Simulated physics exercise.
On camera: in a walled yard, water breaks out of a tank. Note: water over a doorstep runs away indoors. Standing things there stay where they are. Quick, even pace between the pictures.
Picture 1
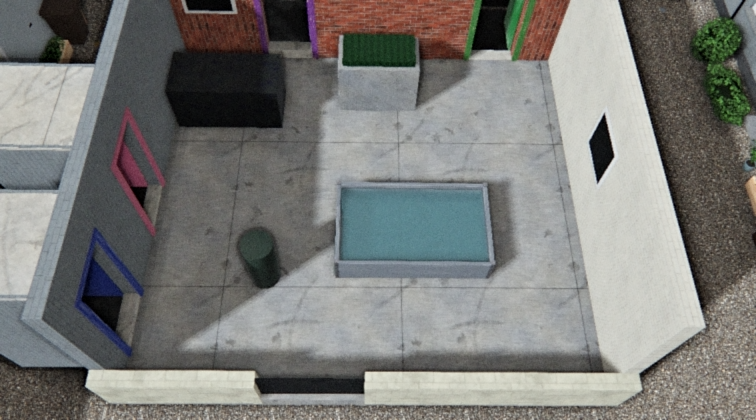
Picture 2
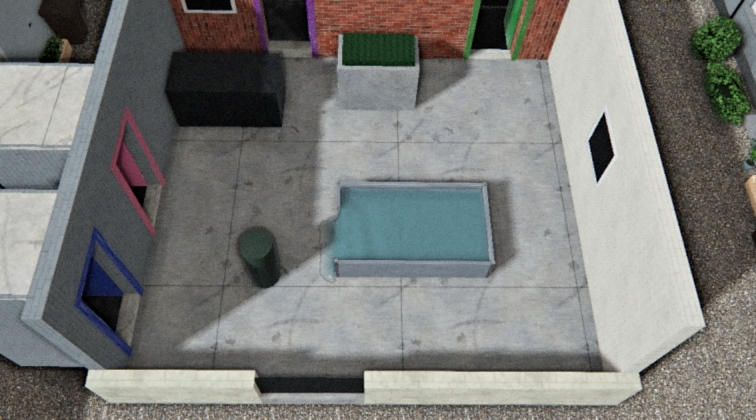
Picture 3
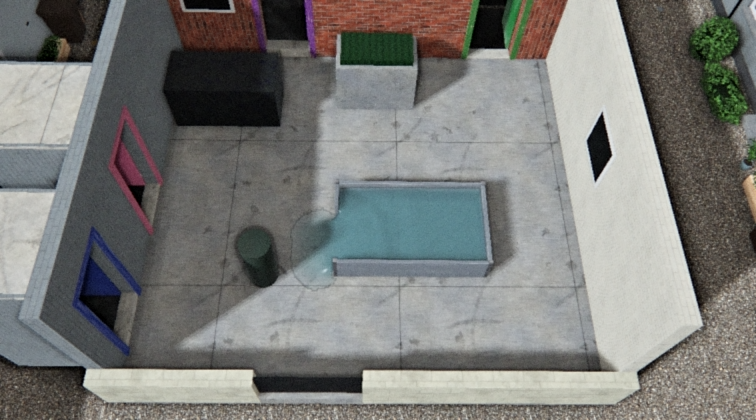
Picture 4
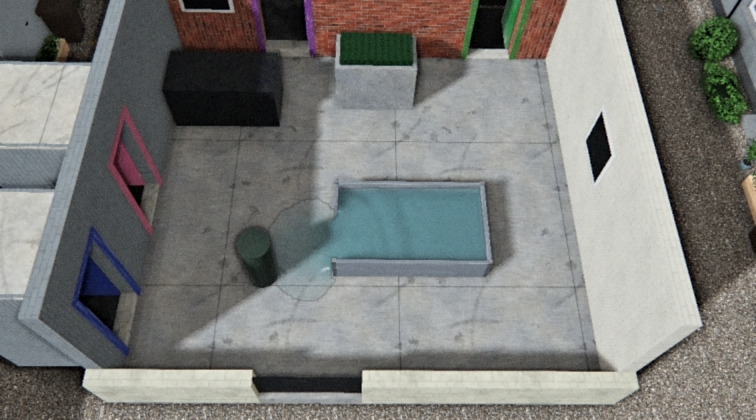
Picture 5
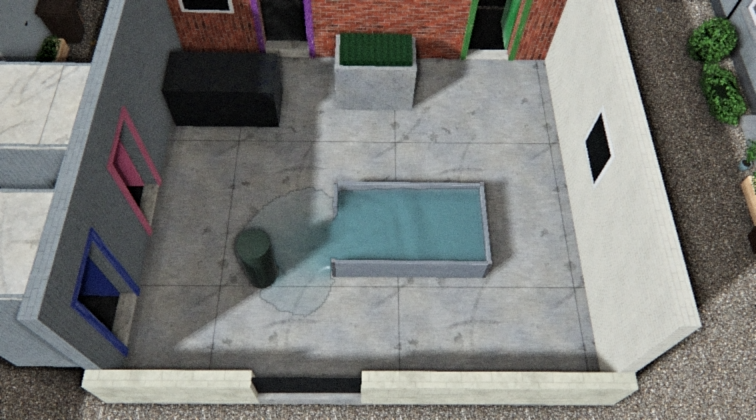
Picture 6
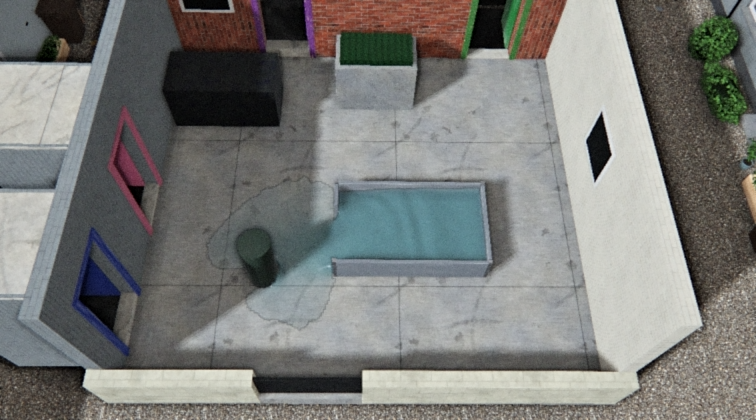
A walled yard held an open tank of still water, then water poured out through its left side and spread in a thin, widening sheet across the paving, flowing around a dark green cylinder.
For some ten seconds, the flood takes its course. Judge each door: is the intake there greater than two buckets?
Green door, not greater; purple door, not greater; blue door, not greater; pink door, greater.
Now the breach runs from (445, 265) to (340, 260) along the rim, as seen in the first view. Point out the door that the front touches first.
Answer: The one in blue.
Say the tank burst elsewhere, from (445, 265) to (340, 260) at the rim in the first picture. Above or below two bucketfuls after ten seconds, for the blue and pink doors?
In that case the blue door overshoots, while the pink door undershoots.
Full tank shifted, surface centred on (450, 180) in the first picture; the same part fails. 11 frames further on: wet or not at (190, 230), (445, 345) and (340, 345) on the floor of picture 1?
In the order asked: Reached by the flood, not reached, not reached.
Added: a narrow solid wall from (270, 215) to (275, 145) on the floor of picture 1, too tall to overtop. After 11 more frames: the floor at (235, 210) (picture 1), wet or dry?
My call for that point: Waterlogged.
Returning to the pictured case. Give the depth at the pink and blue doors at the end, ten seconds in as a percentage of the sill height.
I'd put it at close to 110 and 70 per cent.
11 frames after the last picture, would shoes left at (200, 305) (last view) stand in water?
Looking there, it would be swamped.
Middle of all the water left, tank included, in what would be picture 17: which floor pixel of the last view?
I'd place it roughly at (335, 245).
A moment on, water covers 15 % of the floor; the green door not reached, the purple door not reached, the blue door not reached, the pink door wet at the sill, nothing in.
Next, water covers 25 % of the floor; the green door not reached, the purple door not reached, the blue door wet at the sill, nothing in, the pink door over two buckets in.
Then, water covers 30 % of the floor; the green door not reached, the purple door not reached, the blue door wet at the sill, nothing in, the pink door far over two buckets in.
Later, water covers 50 % of the floor; the green door not reached, the purple door wet at the sill, nothing in, the blue door under two buckets in, the pink door far over two buckets in.
In the end, water covers 75 % of the floor; the green door not reached, the purple door wet at the sill, nothing in, the blue door under two buckets in, the pink door far over two buckets in.
